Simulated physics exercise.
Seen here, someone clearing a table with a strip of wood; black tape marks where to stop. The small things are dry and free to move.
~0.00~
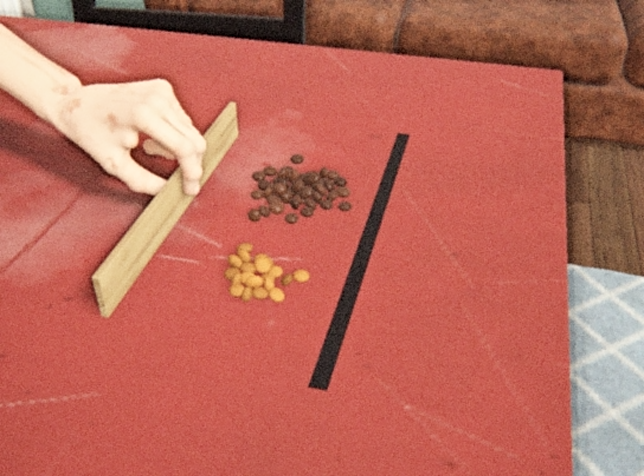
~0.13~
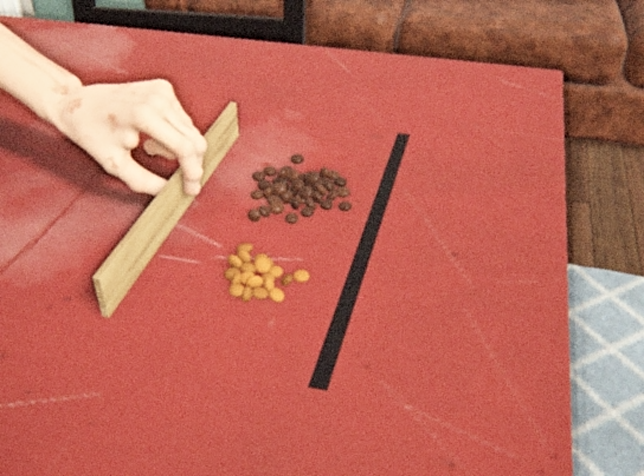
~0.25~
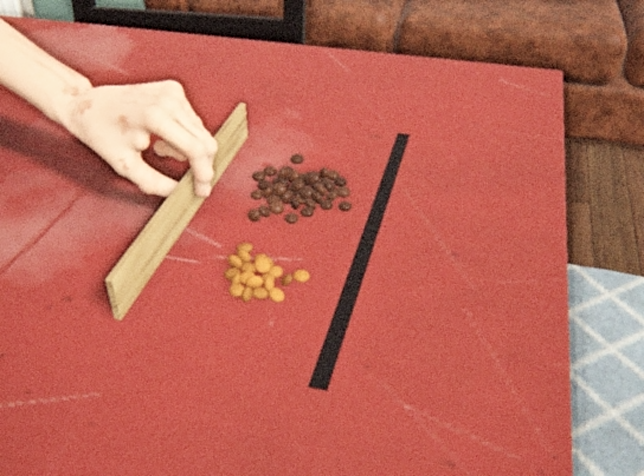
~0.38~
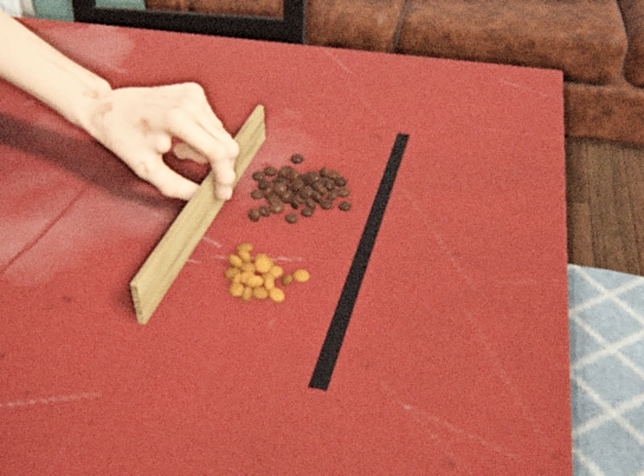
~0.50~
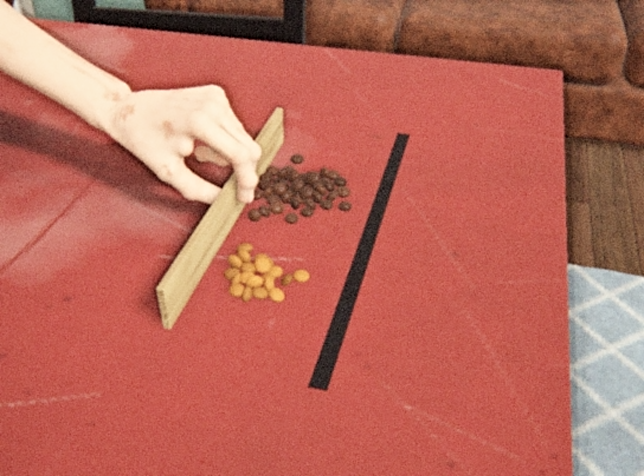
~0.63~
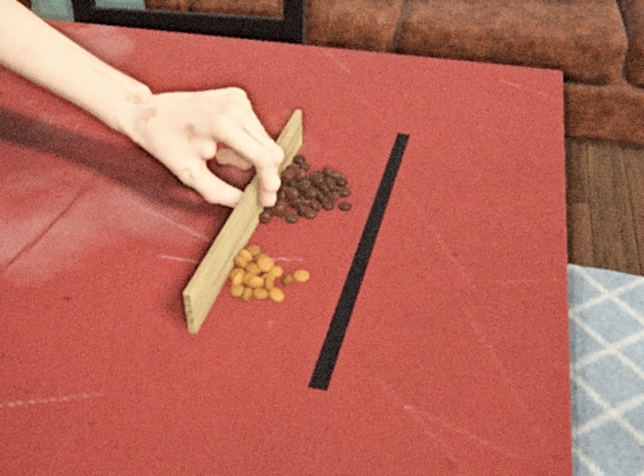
A hand reaches in from the upper left over a worn red tabletop, seen from above at an angle, with a brown couch and patterned rug beyond. It holds a pale wooden strip left of dark brown drops and, nearer, orange-tan pieces, with black tape to their right. After a brief rest, the hand slides the strip rightward, nudging some dark drops, while the camera stays still.
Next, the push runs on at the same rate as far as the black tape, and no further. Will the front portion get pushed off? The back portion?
The front portion stays on top and the back portion stays on top.
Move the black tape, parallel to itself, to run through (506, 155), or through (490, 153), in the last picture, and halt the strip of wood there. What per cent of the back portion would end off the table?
First some 10, then 0 per cent.
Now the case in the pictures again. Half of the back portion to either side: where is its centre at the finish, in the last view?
Close to (412, 208).
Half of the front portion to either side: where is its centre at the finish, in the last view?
Close to (381, 298).
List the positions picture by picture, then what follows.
Strip of wood at (112, 280), at rest; black tape at (401, 142), well back from the edge; edge at (568, 269); front portion at (267, 279), a few bits of cat kibble; back portion at (292, 192), some flat chocolate drops, in the first picture.
Strip of wood at (113, 280), at rest; back portion at (292, 192), in the second picture.
Strip of wood at (125, 282); front portion at (267, 279), in the third picture.
Strip of wood at (149, 286); back portion at (292, 192), in the fourth picture.
Strip of wood at (174, 291); front portion at (267, 279), in the fifth picture.
Strip of wood at (199, 295); black tape at (401, 142); edge at (568, 269); front portion at (268, 279); back portion at (298, 194), about a third pushed along, in the sixth picture.
After 0.98 s, strip of wood still moving, near (320, 194); front portion all on the table, its front near (353, 283); back portion all on the table, its front near (398, 199).
After 1.34 s, strip of wood stopped at the black tape; front portion all on the table, its front near (419, 293); back portion all on the table, its front near (456, 207).
At rest (1.8 s), strip of wood stopped at the black tape; front portion all on the table, its front near (419, 293); back portion all on the table, its front near (456, 207).
